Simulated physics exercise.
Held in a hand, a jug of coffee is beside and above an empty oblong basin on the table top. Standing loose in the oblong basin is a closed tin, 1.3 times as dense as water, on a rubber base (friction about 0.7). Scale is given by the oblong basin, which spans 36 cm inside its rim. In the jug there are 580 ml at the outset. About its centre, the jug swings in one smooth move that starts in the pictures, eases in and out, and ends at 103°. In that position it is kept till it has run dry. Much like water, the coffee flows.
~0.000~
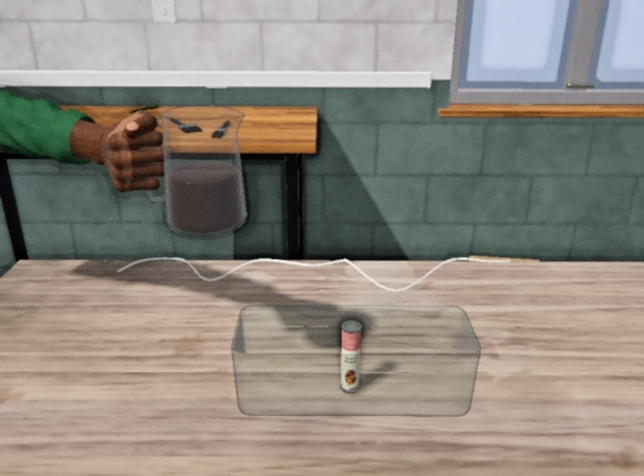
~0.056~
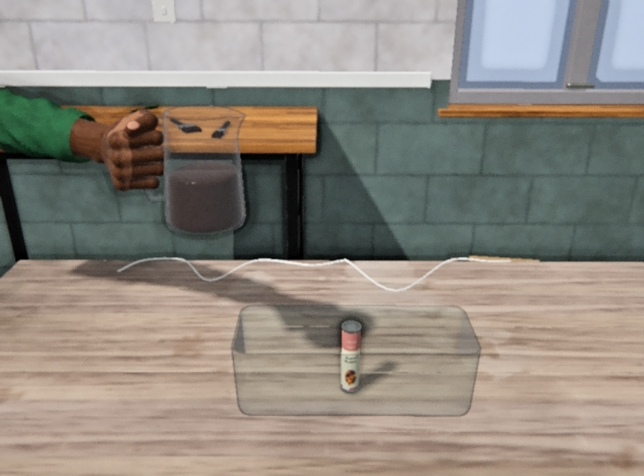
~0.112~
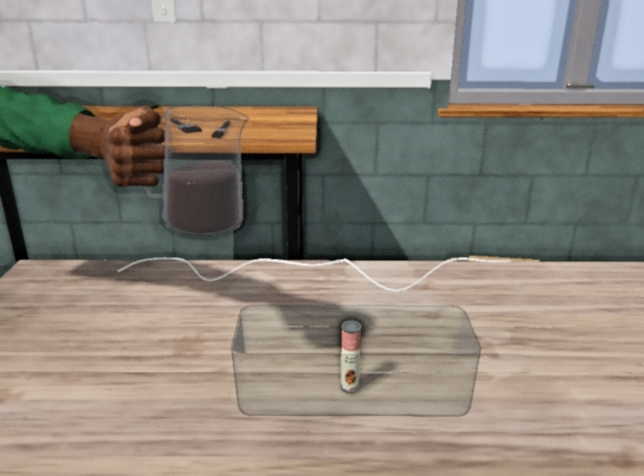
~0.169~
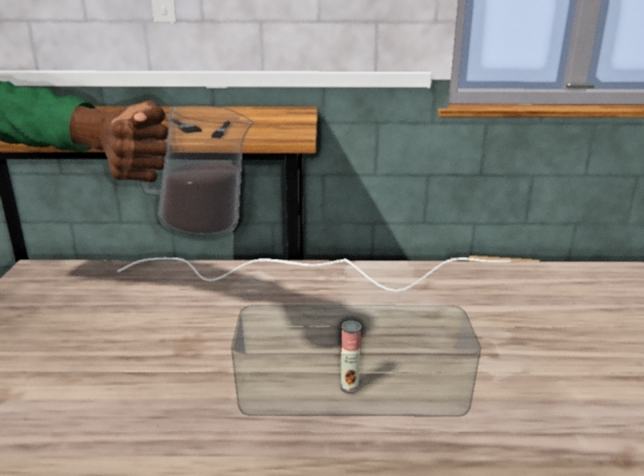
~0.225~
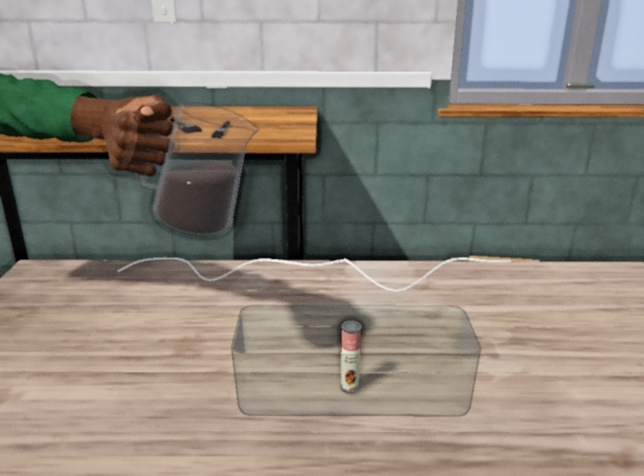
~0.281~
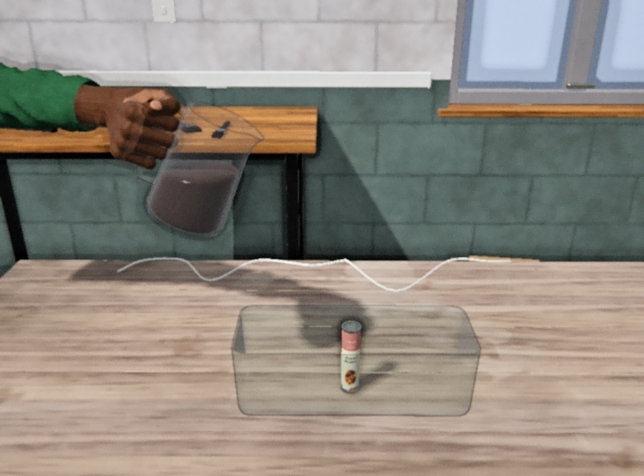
A hand in a green sleeve gradually tilting a clear jug of dark liquid rightward, above a table with a tin in a basin.
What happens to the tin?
It won't make it through.
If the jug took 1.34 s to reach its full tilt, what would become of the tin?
In that case the tin overturns.
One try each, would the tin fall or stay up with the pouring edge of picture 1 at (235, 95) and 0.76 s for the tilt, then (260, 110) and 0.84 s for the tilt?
Try 1: Tipped over; try 2: Tipped over.
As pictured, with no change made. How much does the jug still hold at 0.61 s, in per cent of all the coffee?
About 98 per cent.
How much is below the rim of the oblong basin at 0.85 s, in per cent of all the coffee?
Close to 10 in a hundred.
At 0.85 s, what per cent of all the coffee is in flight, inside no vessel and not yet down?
Near 38 percent.
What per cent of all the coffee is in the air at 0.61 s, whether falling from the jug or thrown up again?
Around 2 percent.
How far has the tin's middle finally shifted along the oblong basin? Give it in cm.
In the end the tin's centre has shifted about 11.0 centimetres.
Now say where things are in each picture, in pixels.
In the first picture, tilt 0°; pouring edge (244, 114); surface from (170, 170) to (239, 171); the oblong basin's rim runs from (237, 329) to (472, 330); the tin's top is at (351, 329).
In the second picture, tilt 1°; pouring edge (245, 115); surface from (169, 171) to (239, 170).
In the third picture, tilt 4°; pouring edge (248, 117); surface from (169, 172) to (239, 169).
In the fourth picture, tilt 9°; pouring edge (253, 122); surface from (167, 172) to (238, 170).
In the fifth picture, tilt 16°; pouring edge (259, 129); surface from (165, 172) to (238, 170).
In the sixth picture, tilt 24°; pouring edge (264, 137); surface from (160, 176) to (239, 171).
After 0.61 s the tilt is 82° and 98 per cent is still to pour; the tin stands where it began.
After 0.85 s the tilt is 103° and 52 per cent is still to pour; the tin stands where it began.
After 1.10 s the tilt is 103° and 17 per cent is still to pour; the tin leans 28°.
After 1.37 s the tilt is 103° and 4 per cent is still to pour; the tin lies on its side.
In the end the tin lies on its side.
